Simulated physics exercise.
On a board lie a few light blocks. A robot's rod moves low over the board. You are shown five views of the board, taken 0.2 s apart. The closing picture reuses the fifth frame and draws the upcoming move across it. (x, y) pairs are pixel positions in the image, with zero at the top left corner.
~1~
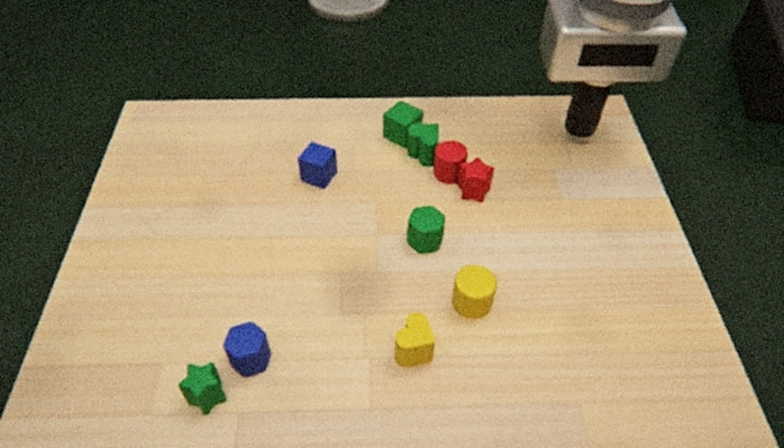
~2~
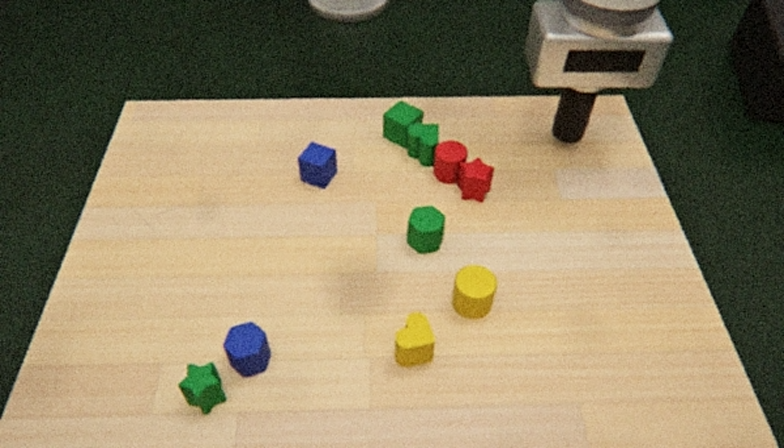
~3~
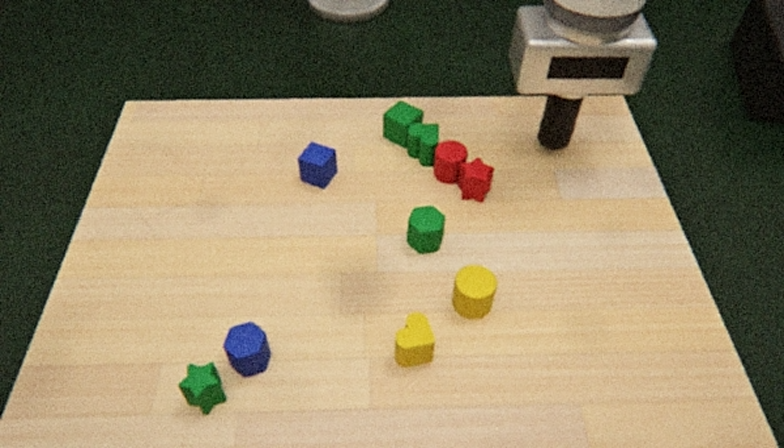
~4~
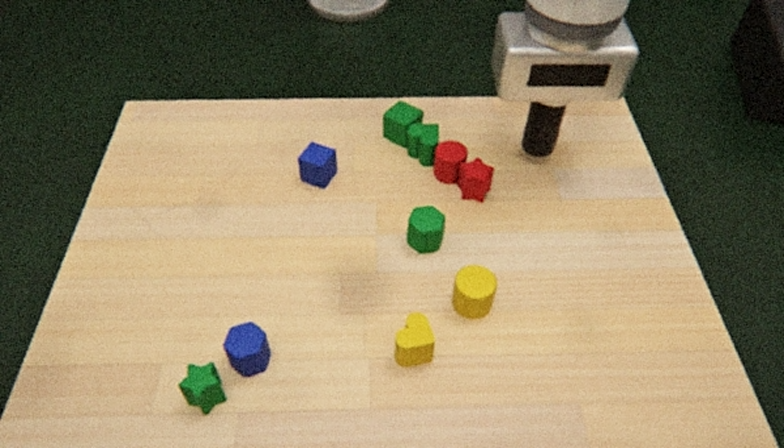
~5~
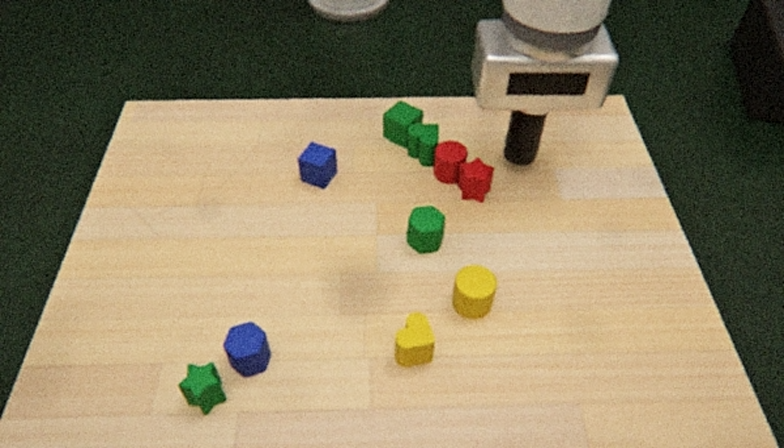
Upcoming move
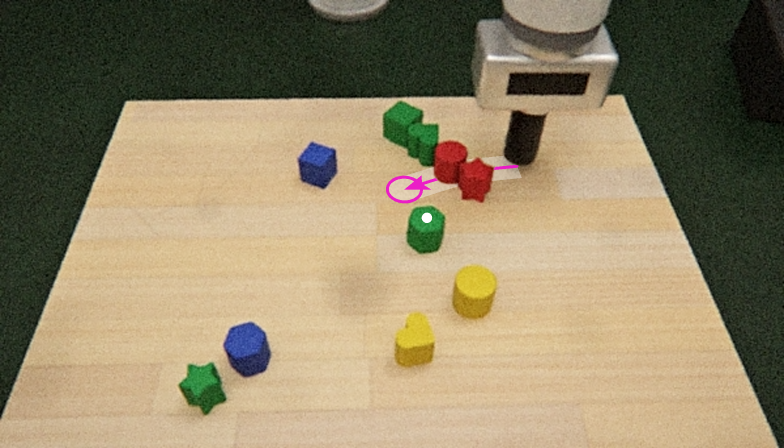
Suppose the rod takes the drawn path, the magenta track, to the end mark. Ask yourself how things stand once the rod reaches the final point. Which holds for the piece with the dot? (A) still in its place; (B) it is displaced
A (still in its place)
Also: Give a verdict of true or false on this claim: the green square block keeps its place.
It is true.
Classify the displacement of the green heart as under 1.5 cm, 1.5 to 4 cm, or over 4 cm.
Once the path ends, it will sit under 1.5 cm from where it is now.
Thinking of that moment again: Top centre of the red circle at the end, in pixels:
It will end up at (371, 165).
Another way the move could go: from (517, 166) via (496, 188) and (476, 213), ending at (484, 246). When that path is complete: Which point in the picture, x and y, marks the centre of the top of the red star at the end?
My estimate: (451, 179).
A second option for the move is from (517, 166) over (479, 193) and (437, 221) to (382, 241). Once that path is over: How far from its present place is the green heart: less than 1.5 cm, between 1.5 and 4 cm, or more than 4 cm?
Band: Under 1.5 cm.
The line goes from (517, 166) through (459, 173) to (404, 189); the dot is on the green six-sided block.
On the path given first. One third of the way, rod (480, 159); nothing pushed yet.
Two thirds of the way, rod (442, 167); green heart (423, 132), turned 15° clockwise; red circle (410, 159); red star (464, 173), turned 75° anticlockwise.
At the end, rod (405, 178); green square block unmoved; green heart (423, 132), turned 15° clockwise; green six-sided block unmoved; red circle (371, 165); red star (464, 173), turned 80° anticlockwise.
